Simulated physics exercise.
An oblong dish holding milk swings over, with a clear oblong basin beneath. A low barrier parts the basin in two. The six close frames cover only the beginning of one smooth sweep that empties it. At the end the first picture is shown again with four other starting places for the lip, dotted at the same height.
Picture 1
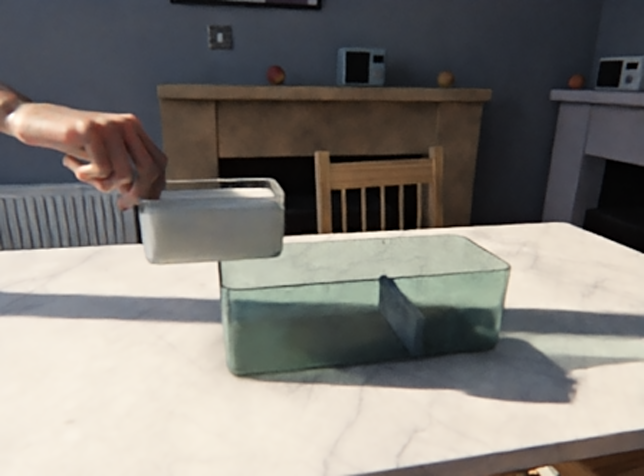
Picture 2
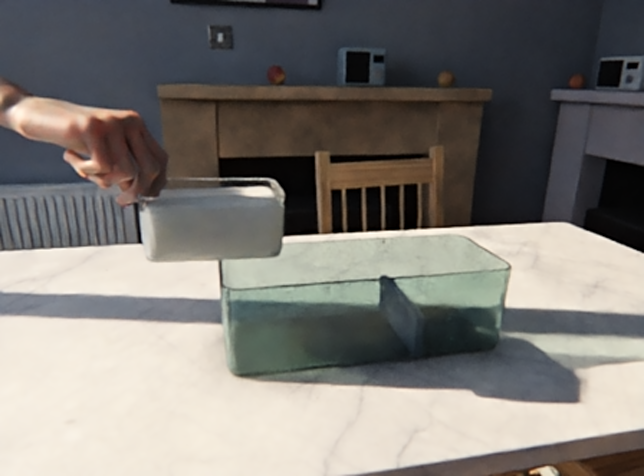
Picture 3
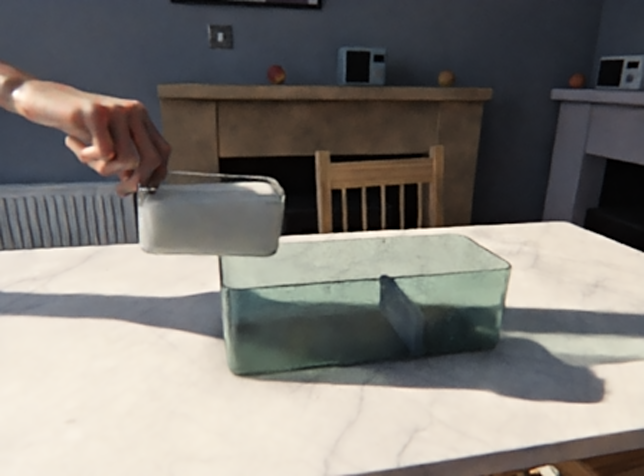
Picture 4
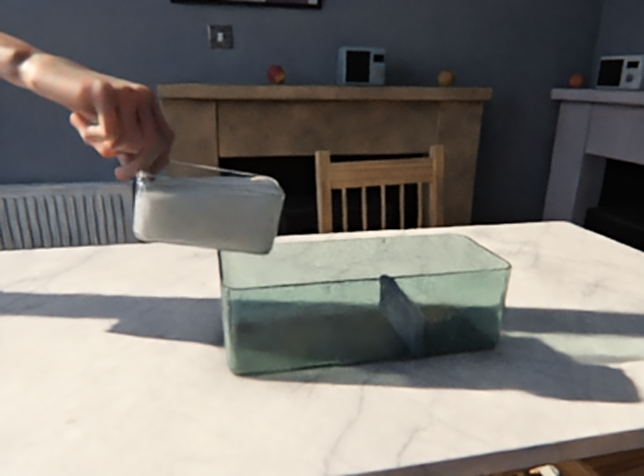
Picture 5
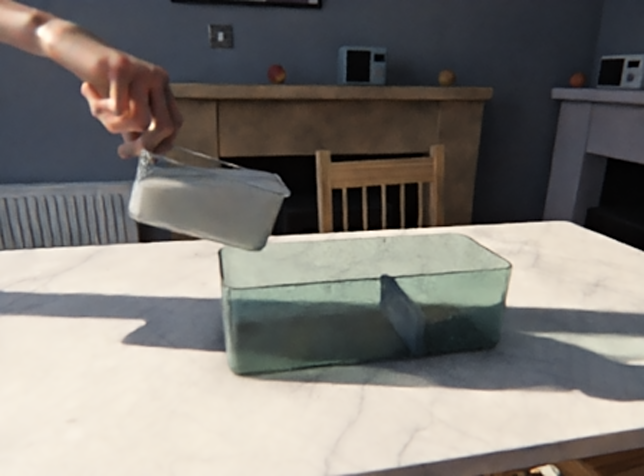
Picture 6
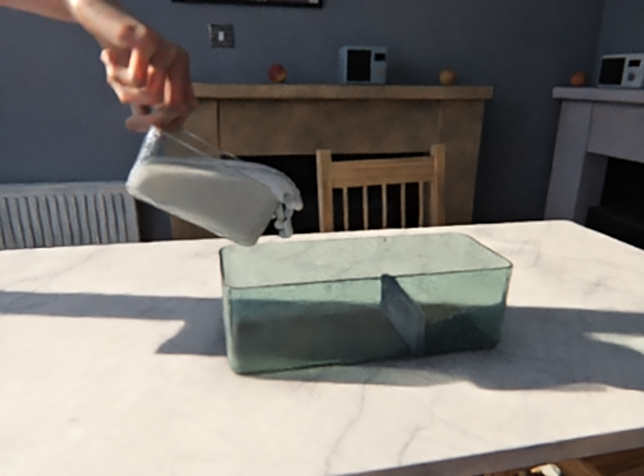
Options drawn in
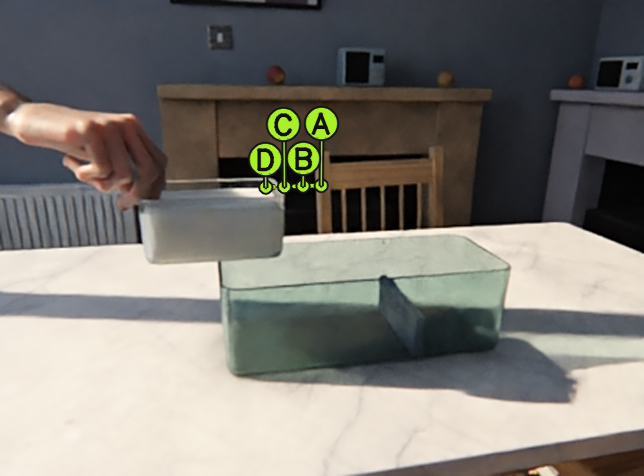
Hand tilting a small clear dish of milk to the right above a divided glass basin, milk starting to pour over its lip.
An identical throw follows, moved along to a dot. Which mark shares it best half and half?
A beats the others.
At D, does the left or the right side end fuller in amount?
The left one.
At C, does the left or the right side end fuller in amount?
More ends on the left.
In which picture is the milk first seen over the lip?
Picture 5.
On the marked copy, A at (321, 185); B at (303, 186); C at (284, 186); D at (265, 187).
For dot A, about 50 % ends left of the wall and 45 % right of it; 5 % is lost outside.
For dot B, about 84 % ends left of the wall and 11 % right of it; 5 % is lost outside.
For dot C, about 90 % ends left of the wall and 5 % right of it; 5 % is lost outside.
For dot D, about 90 % ends left of the wall and 6 % right of it; 4 % is lost outside.
